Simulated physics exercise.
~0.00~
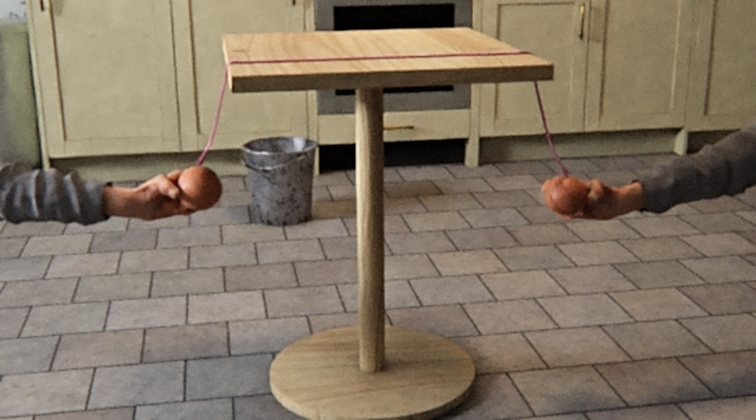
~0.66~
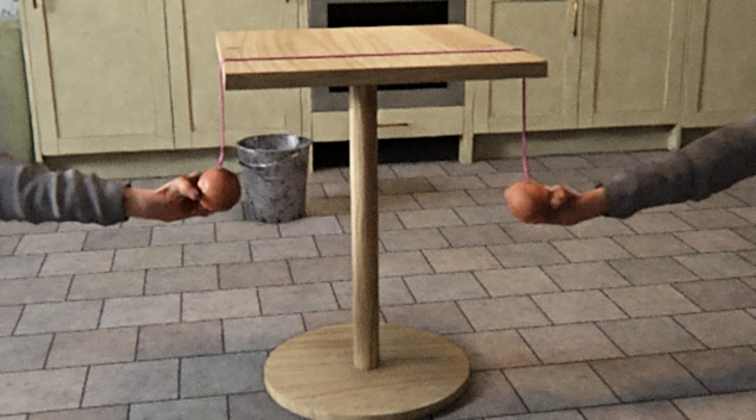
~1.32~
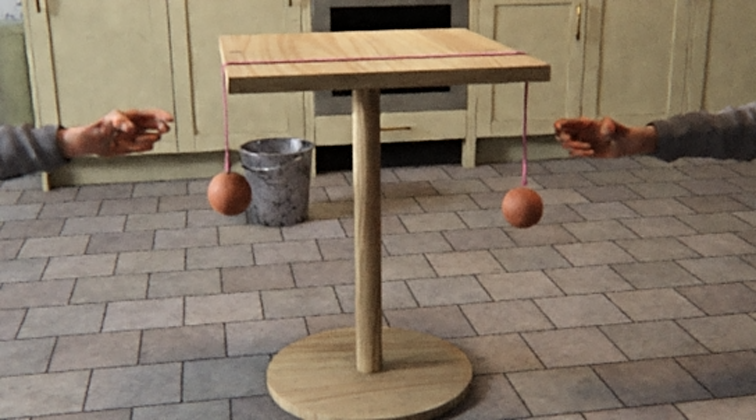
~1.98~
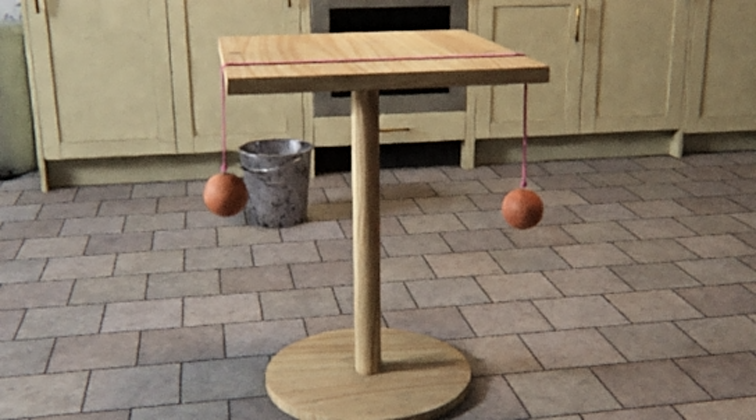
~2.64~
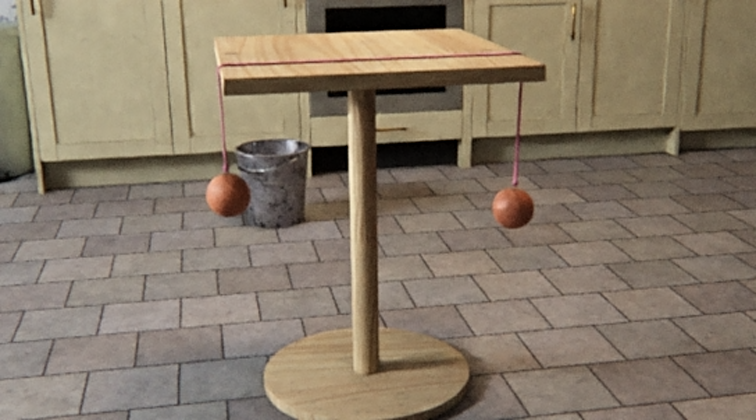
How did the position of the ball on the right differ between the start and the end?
At the start it was held out to the right of the stand by a hand, with the ribbon slanting outward. By the end it hung freely, a little further left and slightly lower, close beneath the stand's right edge.
